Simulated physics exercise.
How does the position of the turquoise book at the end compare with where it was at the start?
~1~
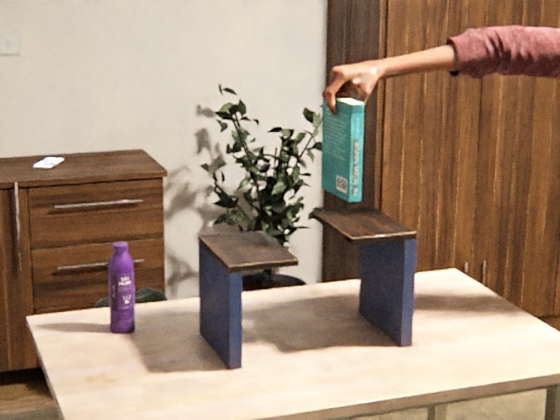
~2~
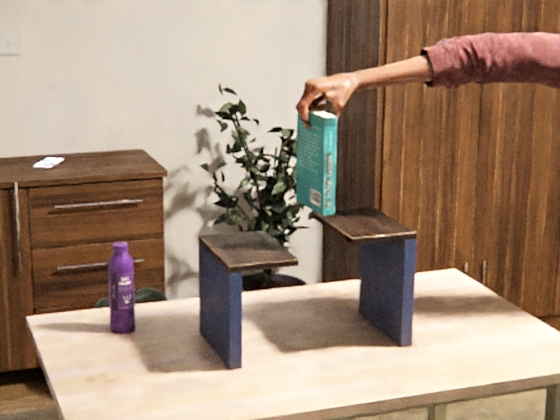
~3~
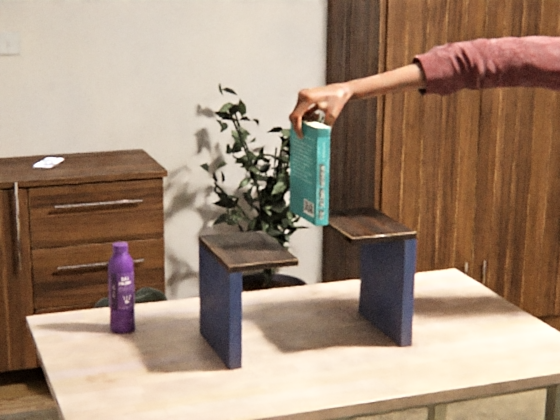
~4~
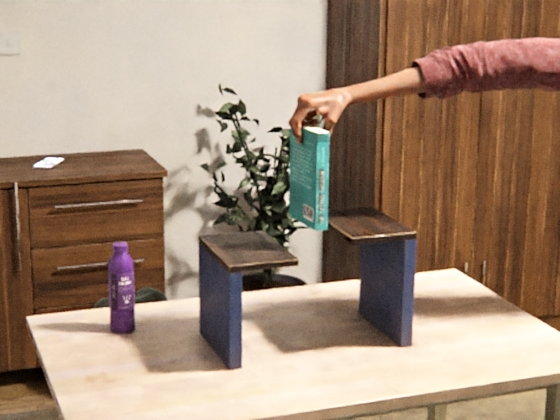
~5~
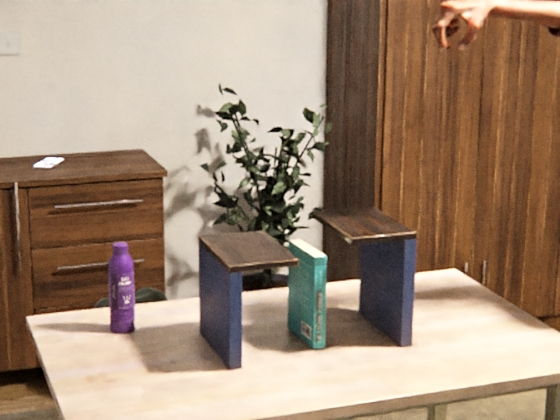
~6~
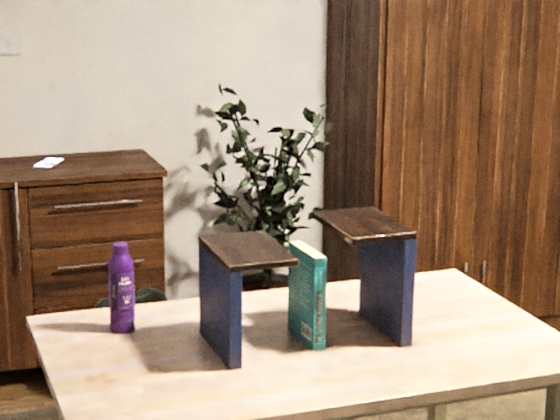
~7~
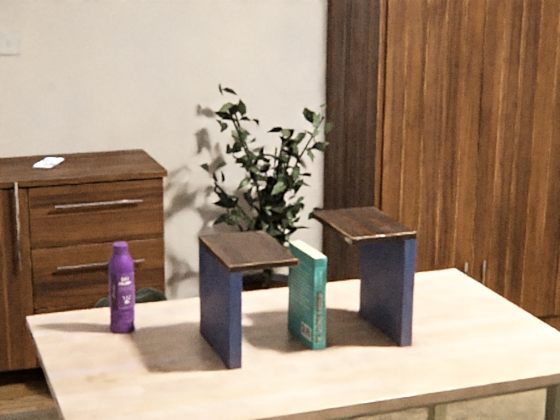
At the start the book is held upright by a hand up at the right ledge. At the end it stands lower and slightly to the left, upright on the table between the two ledges.
